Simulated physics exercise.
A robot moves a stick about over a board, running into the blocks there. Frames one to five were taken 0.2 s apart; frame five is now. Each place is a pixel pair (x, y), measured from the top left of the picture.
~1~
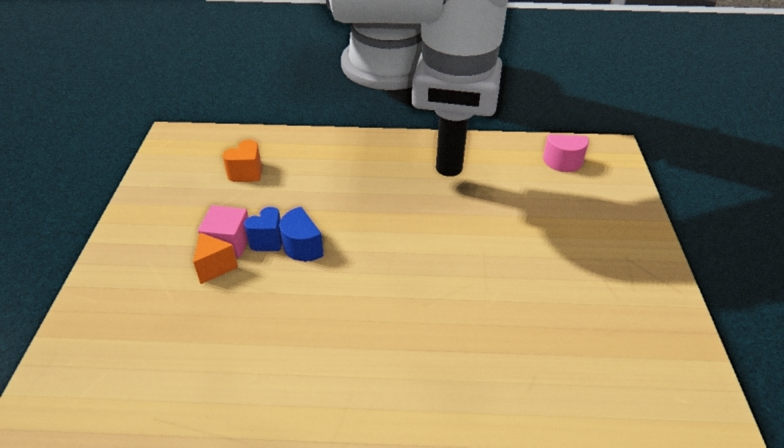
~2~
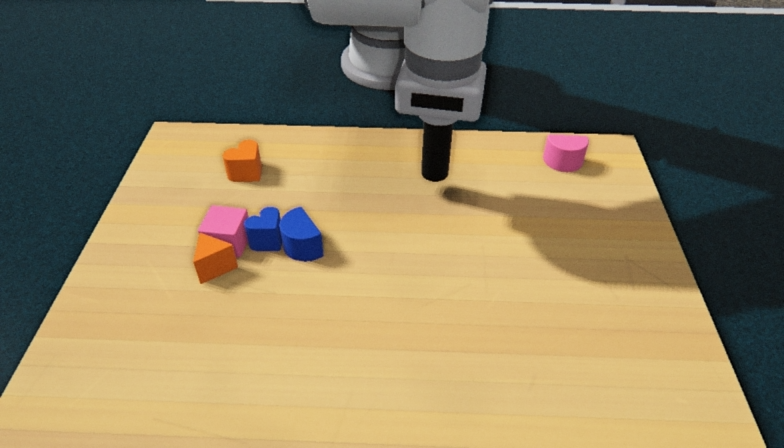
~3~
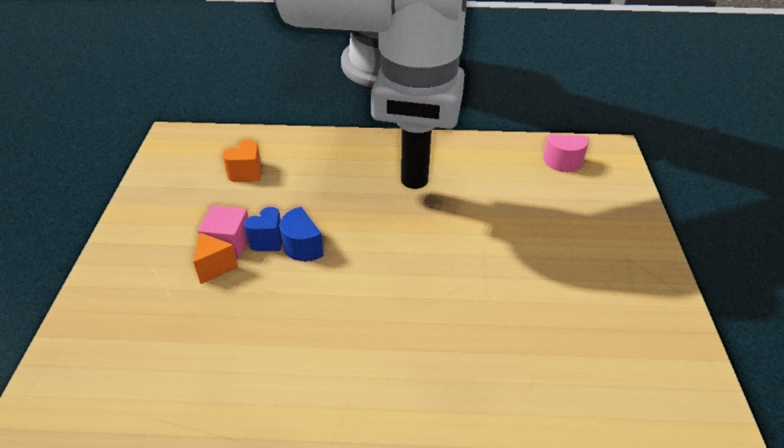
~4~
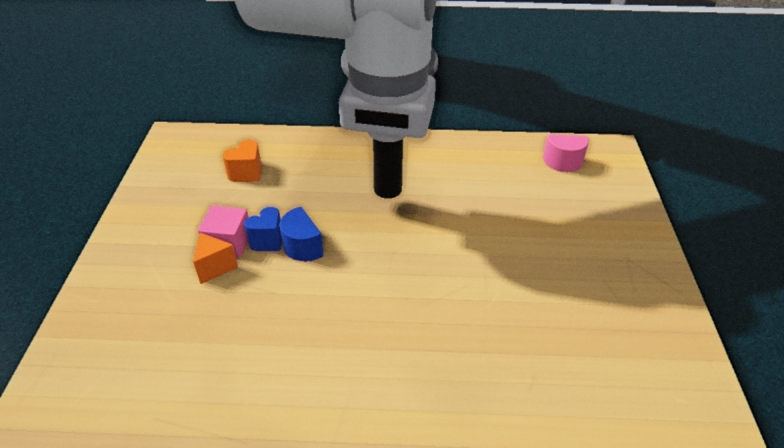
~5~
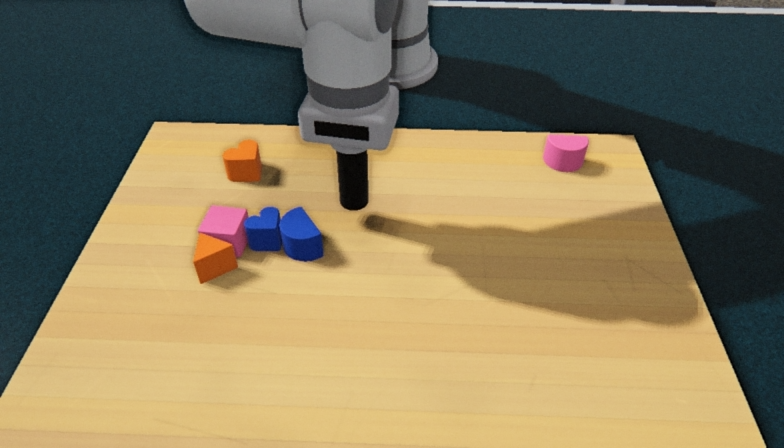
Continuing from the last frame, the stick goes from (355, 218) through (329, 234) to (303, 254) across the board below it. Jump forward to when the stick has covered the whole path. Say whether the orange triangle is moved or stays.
It's unmoved.
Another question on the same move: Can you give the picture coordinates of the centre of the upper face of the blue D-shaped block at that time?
I'd say the blue D-shaped block ends with its top centre at (272, 243).
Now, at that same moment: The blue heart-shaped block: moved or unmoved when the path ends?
Here the blue heart-shaped block moves off its spot.
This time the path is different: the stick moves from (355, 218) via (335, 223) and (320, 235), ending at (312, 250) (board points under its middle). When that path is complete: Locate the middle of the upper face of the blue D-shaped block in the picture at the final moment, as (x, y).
The centre of its top face lies at (284, 241).
On the path given first. Halfway along, stick at (327, 218); nothing pushed yet.
At the end, stick at (301, 238); orange triangle still; pink square block at (214, 217); blue heart-shaped block at (251, 223), turned 35° clockwise; blue D-shaped block at (272, 243).
